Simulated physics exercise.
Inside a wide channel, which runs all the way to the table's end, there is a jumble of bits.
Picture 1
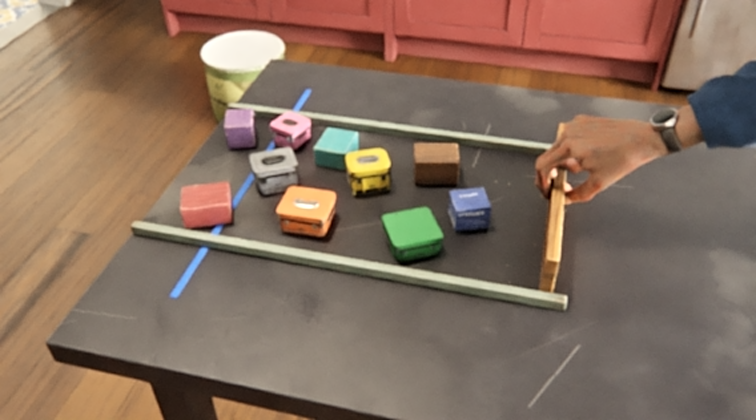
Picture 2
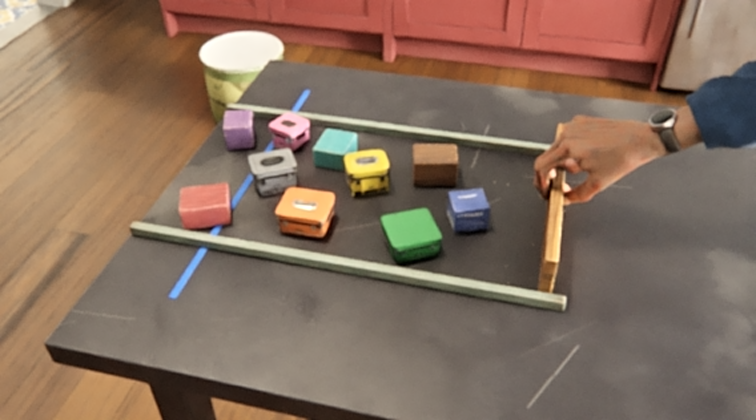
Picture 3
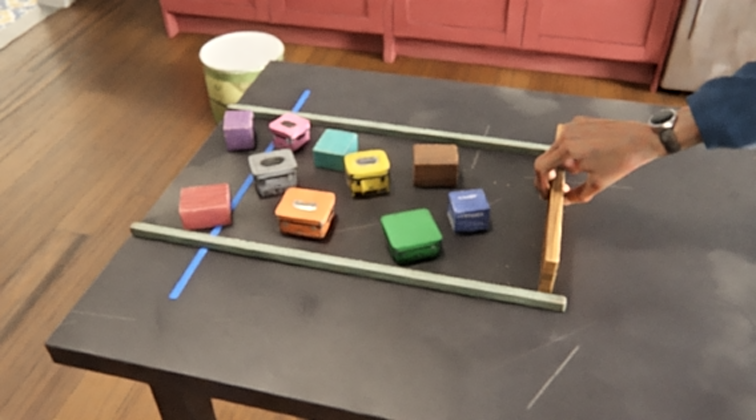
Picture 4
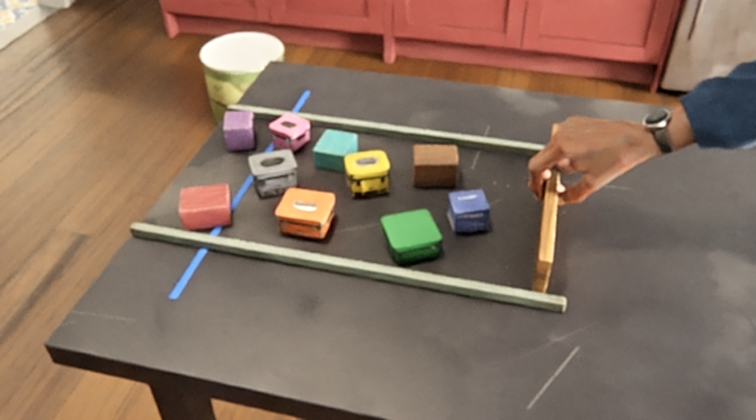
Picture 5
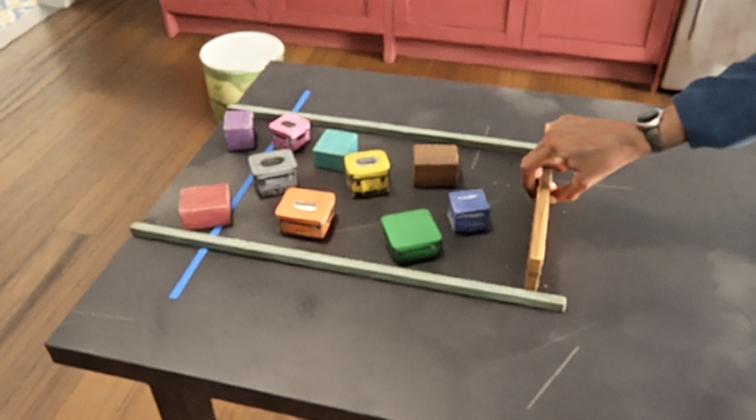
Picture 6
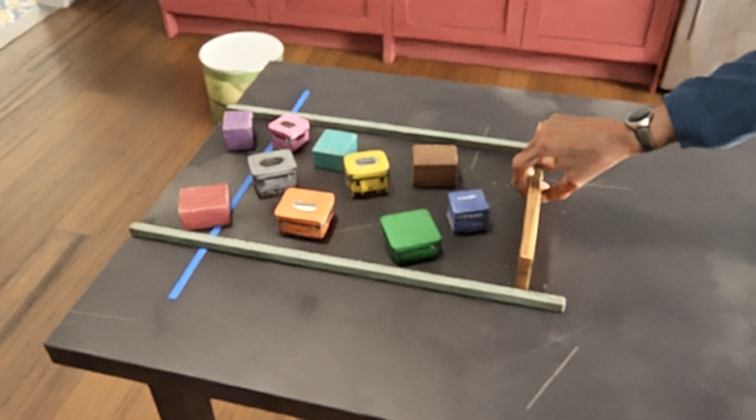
We see coloured blocks and small cases scattered between two pale rails on a dark table, with a blue strip across the left side. A hand at the right holds a wooden board still, then slides it slightly left.
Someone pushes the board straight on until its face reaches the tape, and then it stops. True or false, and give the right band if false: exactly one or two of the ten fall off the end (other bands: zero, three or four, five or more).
False, three or four fall off.
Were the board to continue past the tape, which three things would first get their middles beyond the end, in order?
They are the purple block, then the red block, then the pink case.
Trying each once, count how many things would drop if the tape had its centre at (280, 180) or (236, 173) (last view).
You'd find 2 and then 6 on the floor.
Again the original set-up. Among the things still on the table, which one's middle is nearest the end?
It's the grey case that is foremost.
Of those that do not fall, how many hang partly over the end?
Number: 3.
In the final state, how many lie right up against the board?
3 in contact.
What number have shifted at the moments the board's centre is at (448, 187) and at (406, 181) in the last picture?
3 and 4.
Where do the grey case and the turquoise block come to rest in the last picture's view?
The grey case finishes at (174, 167); the turquoise block finishes at (220, 129).
A little later, none off yet; purple block at rest near (239, 130); red block at rest near (205, 207); pink case at rest near (290, 134).
Next, none off yet; purple block moving near (236, 130); red block moving near (195, 204); pink case shifted about its own width near (269, 131).
When it is over, the number that fall off is three or four; down, pink case, red block and purple block.
